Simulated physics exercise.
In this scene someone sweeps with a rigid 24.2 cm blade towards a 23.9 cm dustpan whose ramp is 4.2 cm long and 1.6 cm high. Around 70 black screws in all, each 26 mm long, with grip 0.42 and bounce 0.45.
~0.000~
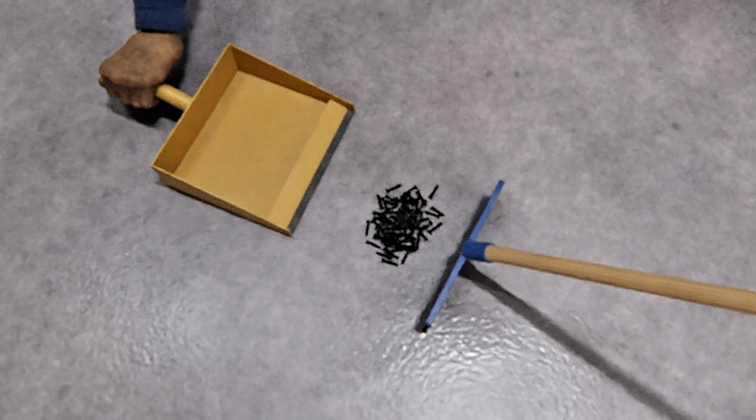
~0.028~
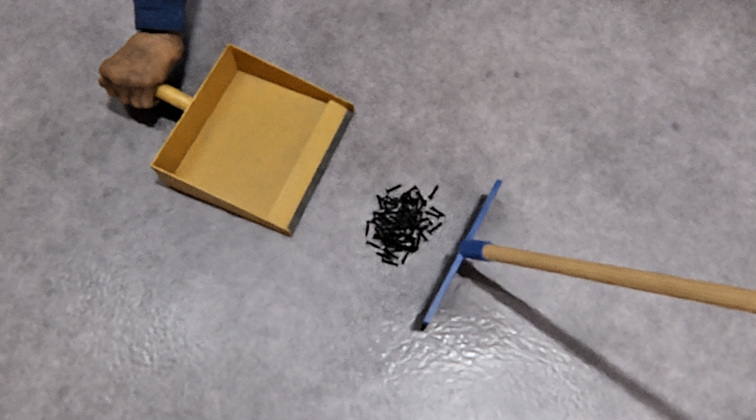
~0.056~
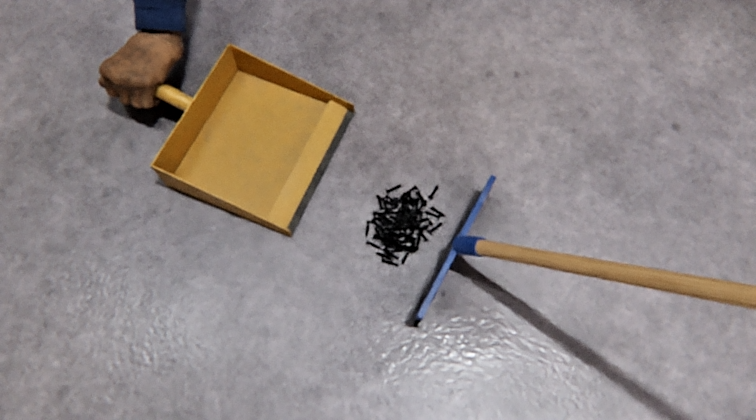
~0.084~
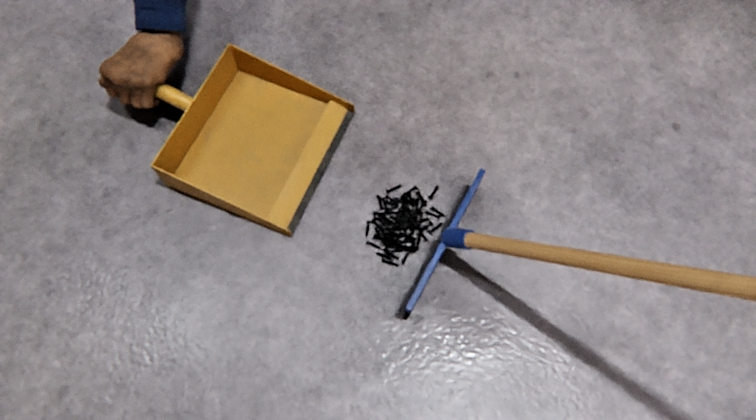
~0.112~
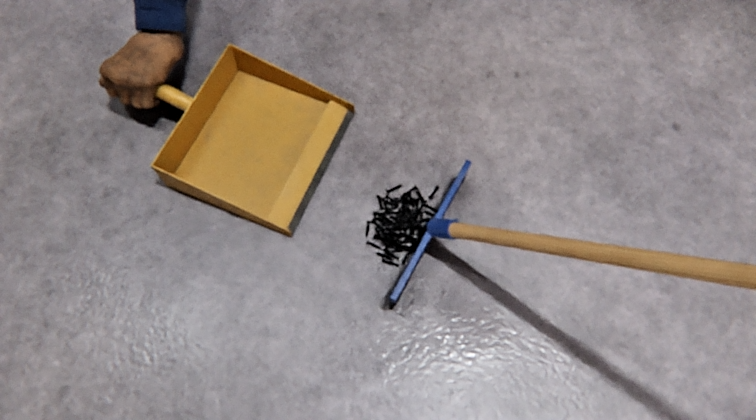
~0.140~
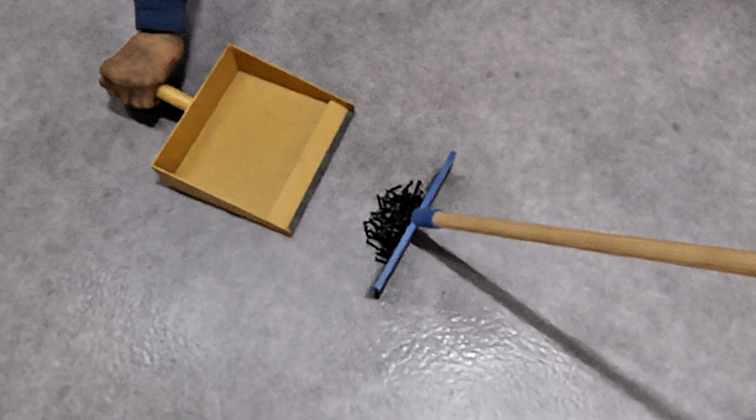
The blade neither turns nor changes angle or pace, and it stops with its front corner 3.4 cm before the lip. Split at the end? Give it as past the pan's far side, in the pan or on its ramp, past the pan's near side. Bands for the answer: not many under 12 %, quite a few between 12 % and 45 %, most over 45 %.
Far side: Not many; pan: Quite a few; near side: Not many.
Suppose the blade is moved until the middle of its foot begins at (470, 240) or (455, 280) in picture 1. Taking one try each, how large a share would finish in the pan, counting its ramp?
I'd put it near 30 per cent for the first and near 30 per cent for the second.
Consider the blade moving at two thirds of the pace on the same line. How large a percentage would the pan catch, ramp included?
Share: Close to 10 %.
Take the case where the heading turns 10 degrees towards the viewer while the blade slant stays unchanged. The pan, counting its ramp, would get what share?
The pan, ramp included, would get around 35 per cent.
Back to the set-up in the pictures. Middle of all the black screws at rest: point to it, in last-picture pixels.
(325, 172).
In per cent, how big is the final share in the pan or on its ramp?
Around 30 percent.
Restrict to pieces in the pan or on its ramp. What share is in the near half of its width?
Something like 50 per cent of the catch.
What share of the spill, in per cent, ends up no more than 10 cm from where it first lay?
That share is some 0 percent.
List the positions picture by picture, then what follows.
Blade from (429, 323) to (500, 186), moved 0.0 cm, 0 of the pieces shifted so far; middle of the pieces at (404, 225); pan at (253, 144), in the first picture.
Blade from (426, 321) to (498, 185), moved 0.4 cm, 0 of the pieces shifted so far; middle of the pieces at (404, 225), in the second picture.
Blade from (420, 317) to (491, 181), moved 1.5 cm, 0 of the pieces shifted so far; middle of the pieces at (404, 225), in the third picture.
Blade from (409, 309) to (481, 175), moved 3.3 cm, 0 of the pieces shifted so far; middle of the pieces at (404, 225), in the fourth picture.
Blade from (394, 299) to (467, 166), moved 5.8 cm, 2 of the pieces shifted so far; middle of the pieces at (404, 225), in the fifth picture.
Blade from (378, 288) to (452, 157), moved 8.5 cm, 54 of the pieces shifted so far; middle of the pieces at (395, 218); pan at (253, 144). The blade's pace is about 0.94 m/s, heading 13 degrees away from the viewer's side, in the sixth picture.
After 0.22 s, middle of the blade 10 cm from the lip; 0 % over the lip, far side 0 %, near side 0 %.
After 0.28 s, middle of the blade 6 cm from the lip; 0 % over the lip, far side 0 %, near side 0 %.
After 0.47 s, middle of the blade 5 cm from the lip; 35 % over the lip, far side 0 %, near side 0 %.
At rest (1.5 s), far side 0 %, pan 30 %, near side 0 %, in front of the lip or behind the blade 65 %.
